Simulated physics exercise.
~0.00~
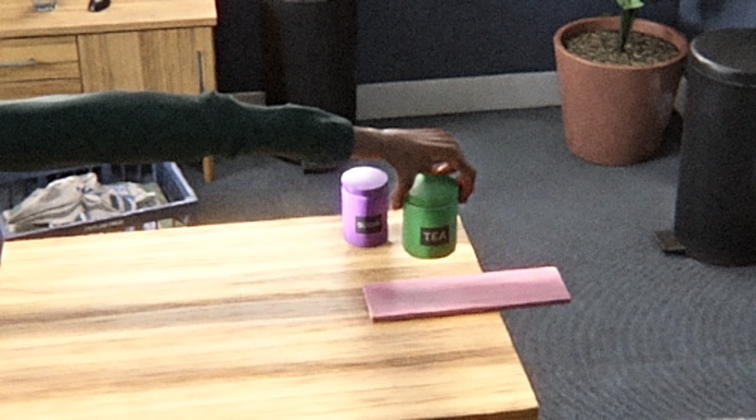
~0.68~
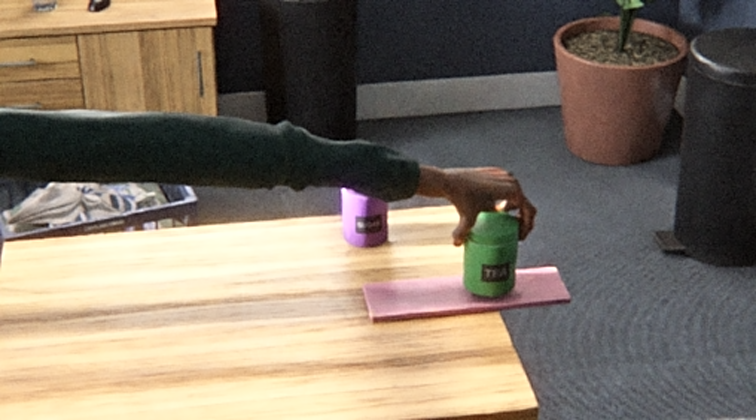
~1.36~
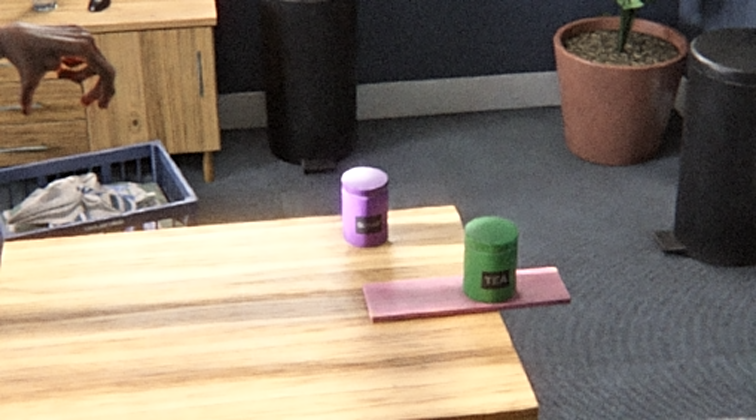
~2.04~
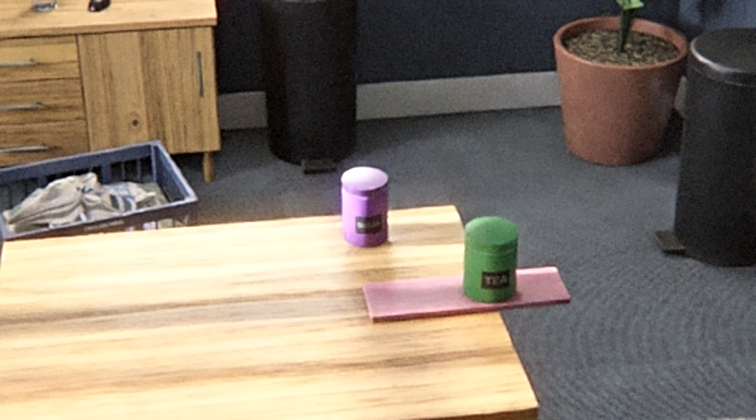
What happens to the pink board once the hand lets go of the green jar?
The board keeps its balance and stays in place on the table, with the green jar standing upright on it.
